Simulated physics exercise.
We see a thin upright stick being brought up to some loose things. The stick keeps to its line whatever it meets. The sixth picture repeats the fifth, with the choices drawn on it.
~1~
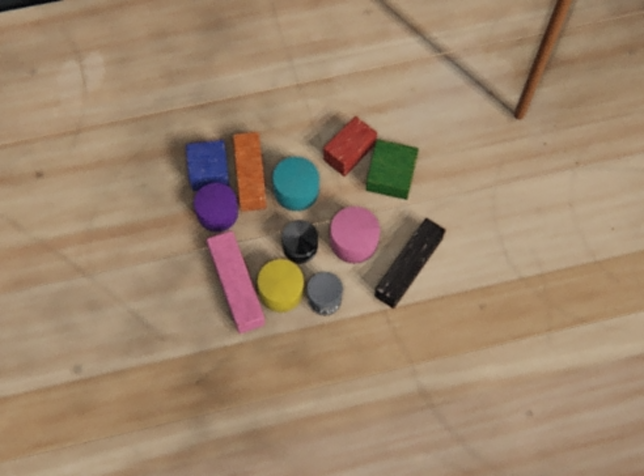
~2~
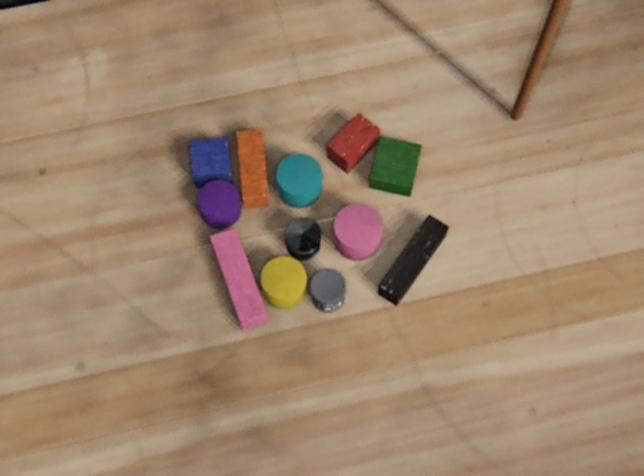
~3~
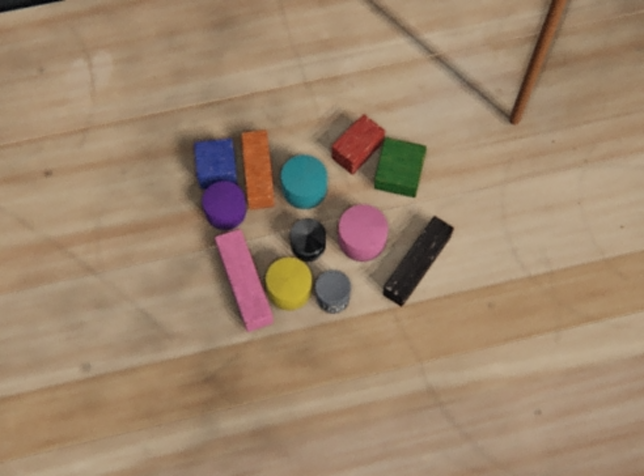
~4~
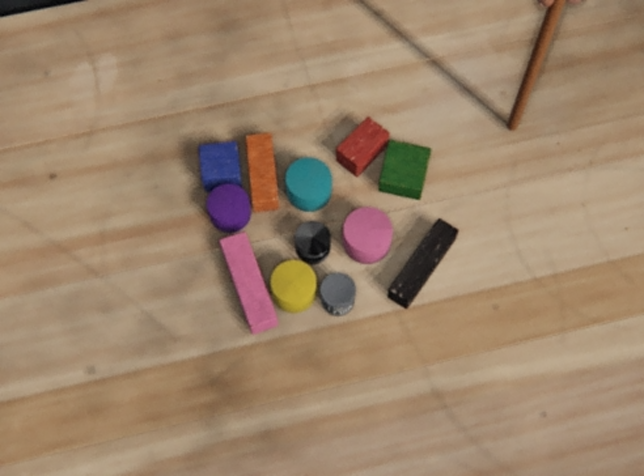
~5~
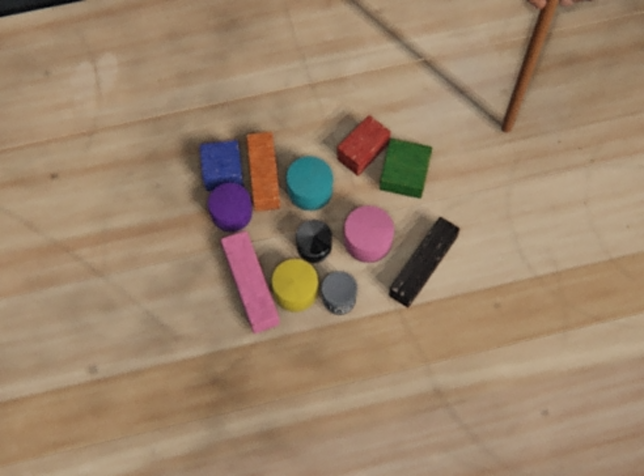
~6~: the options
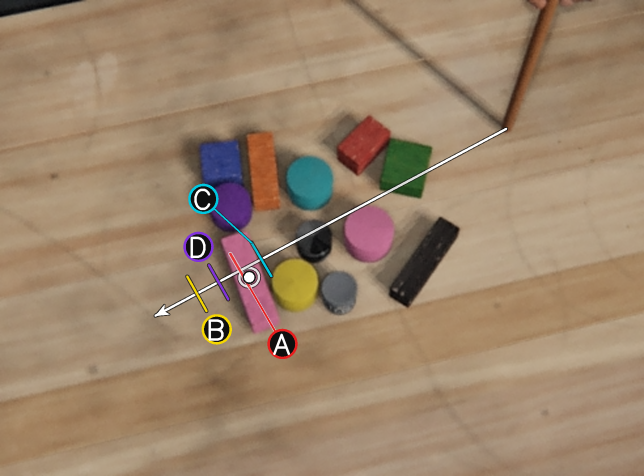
A thin brown stick edges slightly down and left toward colourful blocks and cylinders on wood.
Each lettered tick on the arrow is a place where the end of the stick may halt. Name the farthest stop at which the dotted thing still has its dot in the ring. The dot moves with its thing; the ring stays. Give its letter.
As far as tick C.
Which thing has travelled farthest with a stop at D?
The green block has gone farthest.
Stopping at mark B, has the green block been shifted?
Yes.
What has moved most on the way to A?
The green block.
On the marked copy, A at (240, 271); B at (197, 294); C at (262, 259); D at (219, 282); the arrow from (506, 129) to (155, 316); the white dot at (249, 278).
Taking C. A third of the way, foot of the stick (421, 175); green block (392, 171).
Two thirds of the way, foot of the stick (334, 221); green block (362, 170); red block (350, 136).
When it is over, foot of the stick (262, 260); green block (362, 170); red block (350, 136); the dot is still in its ring.
As for the rest, A shifts the dotted thing to (236, 291); B shifts the dotted thing to (218, 312); D shifts the dotted thing to (224, 302).
